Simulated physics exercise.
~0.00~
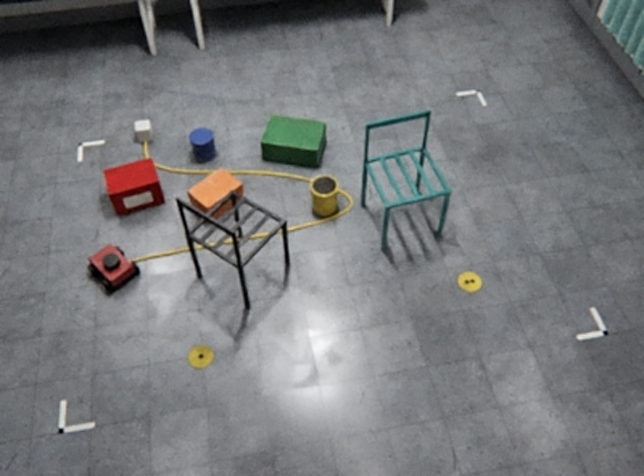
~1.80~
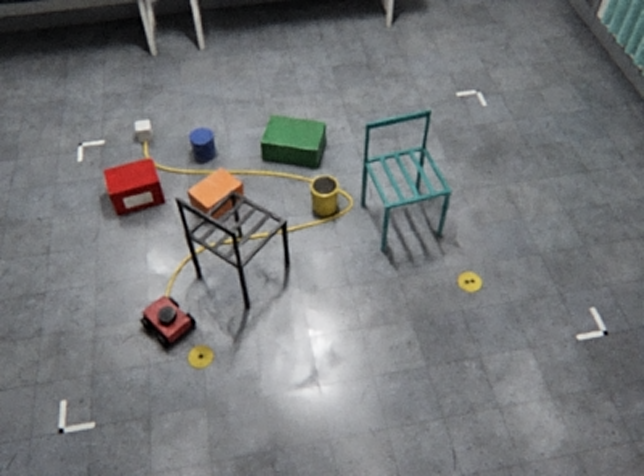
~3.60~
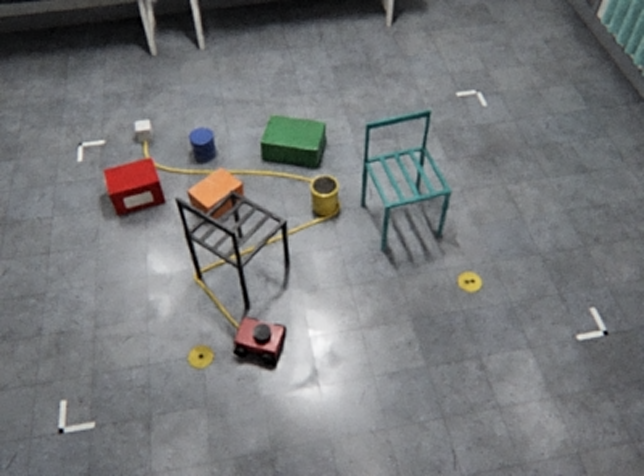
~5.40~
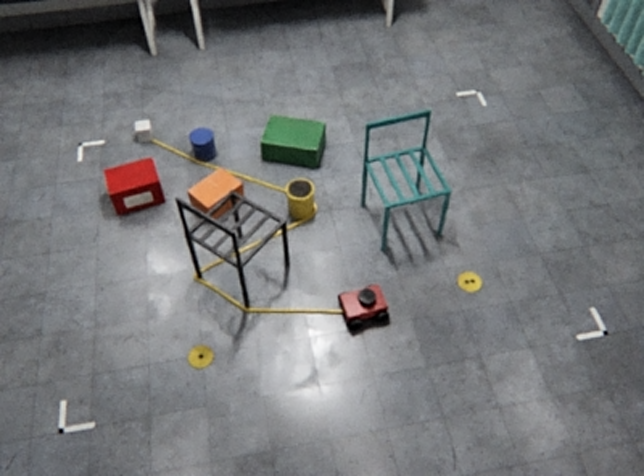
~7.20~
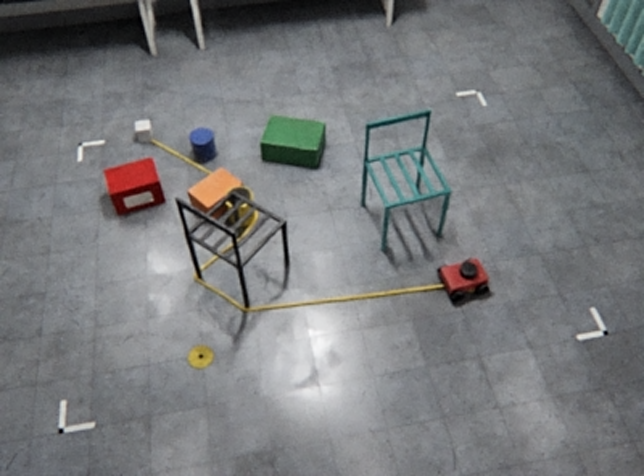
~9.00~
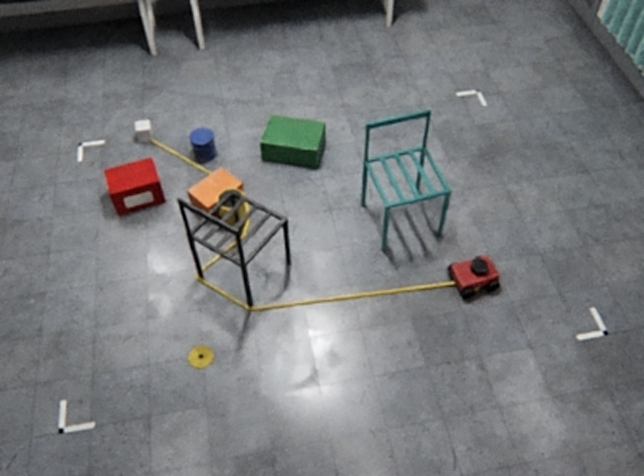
A small red cart trailing a yellow cord rolled down past a black chair to one yellow floor mark, then right to another, as the cord tightened and dragged the yellow pot left behind the chair, where it ended while both chairs stayed put.
